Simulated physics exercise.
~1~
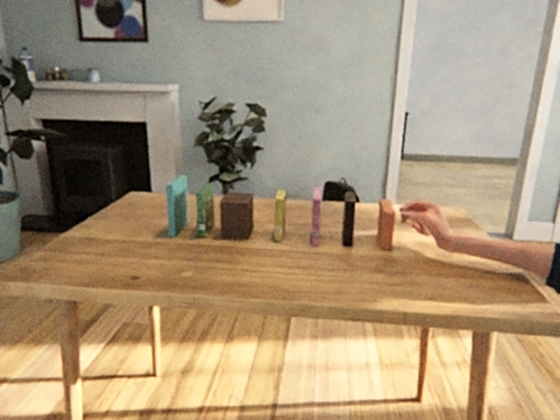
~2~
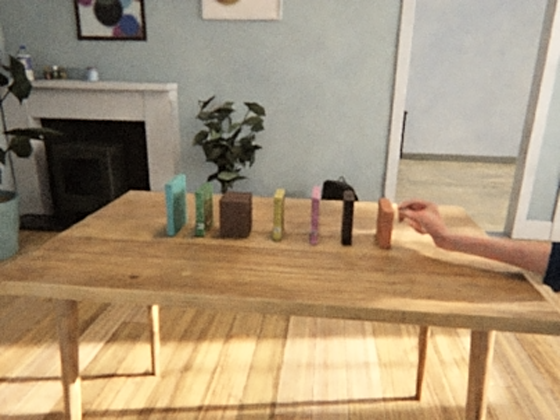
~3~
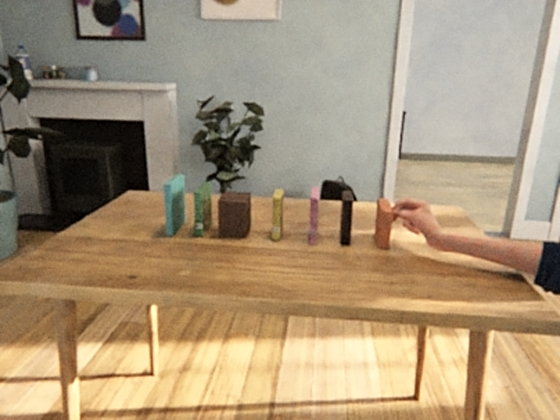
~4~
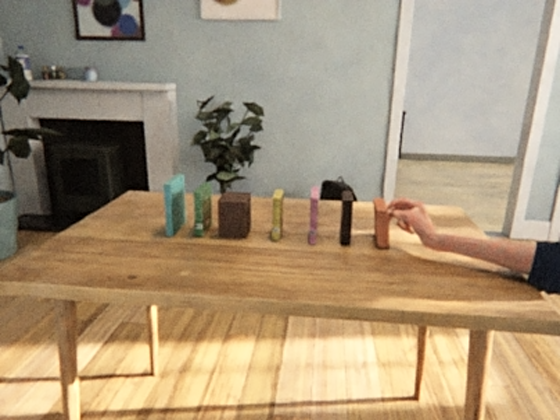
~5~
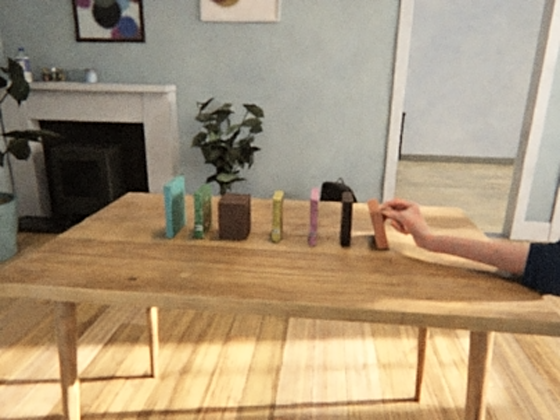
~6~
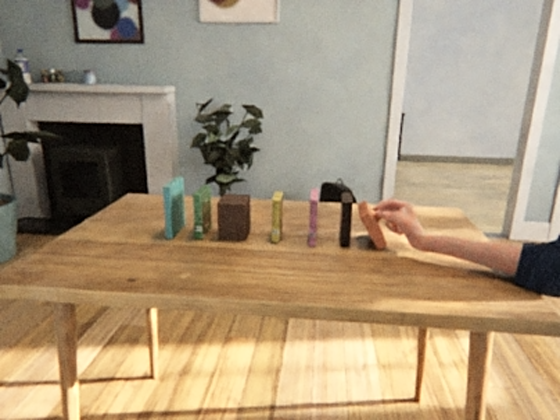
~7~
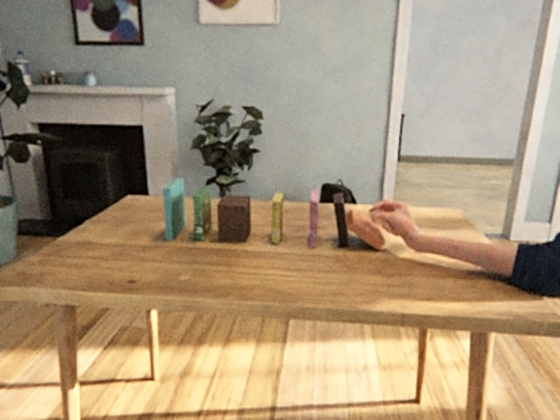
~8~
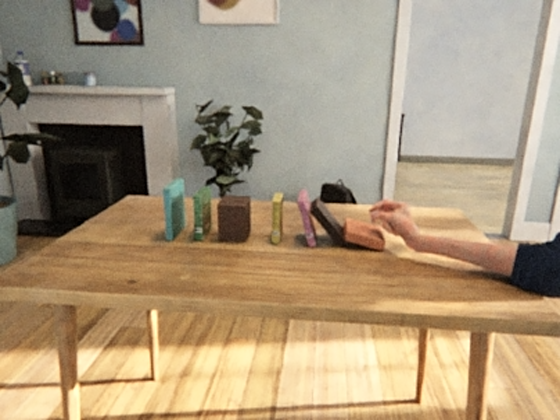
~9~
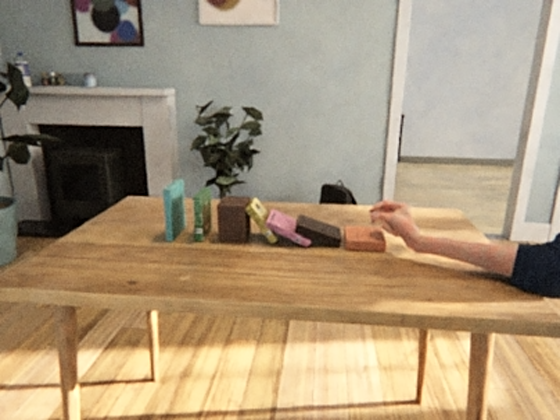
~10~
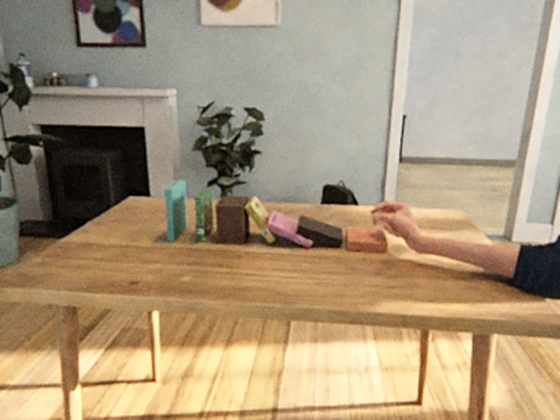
In a pale blue living room with a fireplace and a potted plant, a slightly swaying camera faces a wooden table. Upright in a row from left to right stand a turquoise board, a green packet, a brown block, a yellow packet, a pink packet, a black block and an orange block. A hand from the right tips the orange block leftward into the black one. The black block topples against the pink packet, which falls into the yellow packet. The orange, black and pink pieces end up down, the yellow leans against the still-standing brown block, and the green and turquoise pieces stay upright.
